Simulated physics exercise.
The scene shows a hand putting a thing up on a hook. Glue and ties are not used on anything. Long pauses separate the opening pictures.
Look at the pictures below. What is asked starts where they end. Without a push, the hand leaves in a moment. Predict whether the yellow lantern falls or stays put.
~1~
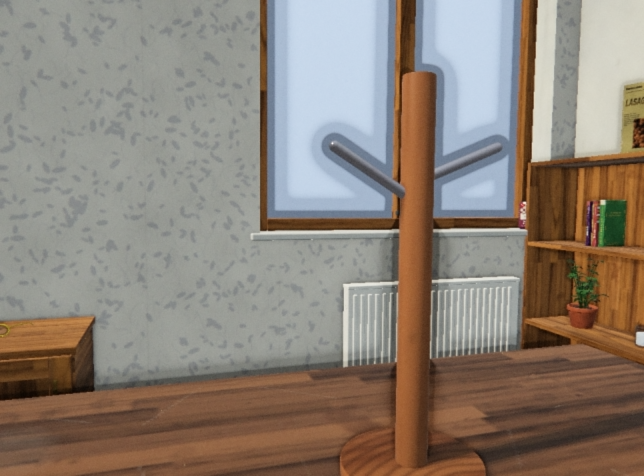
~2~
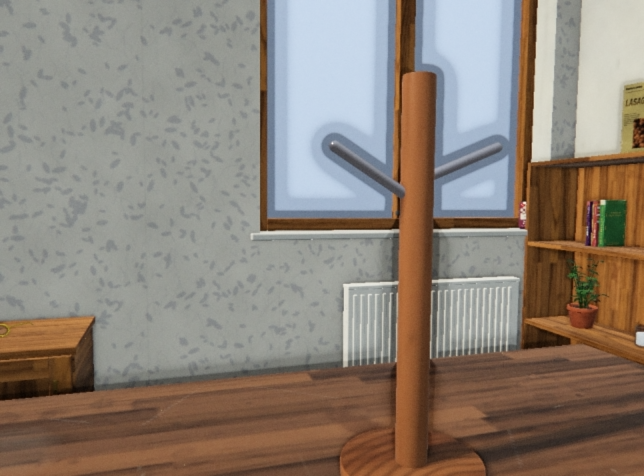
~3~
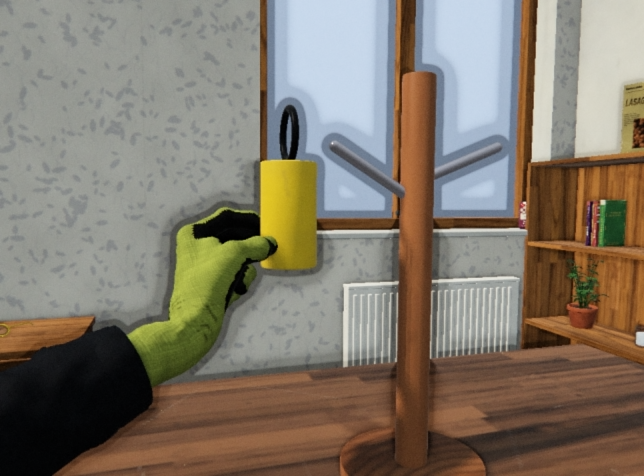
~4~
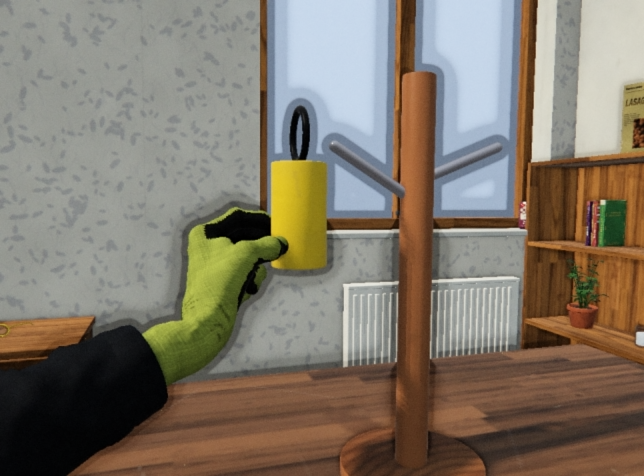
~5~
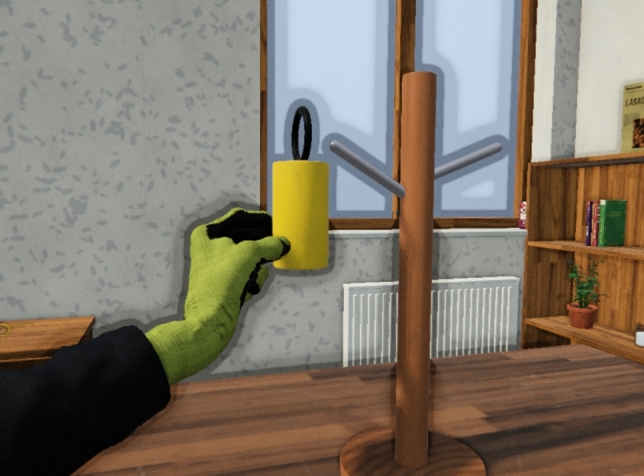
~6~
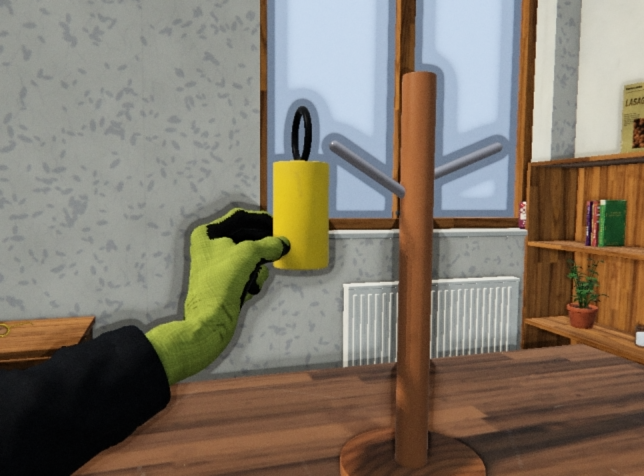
Oh, it's going to fall away, I reckon.
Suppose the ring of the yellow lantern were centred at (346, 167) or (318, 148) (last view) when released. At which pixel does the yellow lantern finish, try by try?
Near (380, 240) and (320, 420).
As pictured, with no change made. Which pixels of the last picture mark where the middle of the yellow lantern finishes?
About (300, 419).
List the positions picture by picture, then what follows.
The first frame shows peg stand (417, 280).
The second frame shows peg stand (417, 280).
The third frame shows still on the way; yellow lantern (289, 186); peg stand (417, 280).
The fourth frame shows still on the way; yellow lantern (300, 187); peg stand (417, 280).
The fifth frame shows still on the way; yellow lantern (301, 187); peg stand (417, 280).
The sixth frame shows in place, still held; yellow lantern (301, 187); peg stand (417, 280).
Then, 0.18 s past the last view, yellow lantern in the air near (301, 282).
Finally, the yellow lantern drops to the table, near (300, 419).
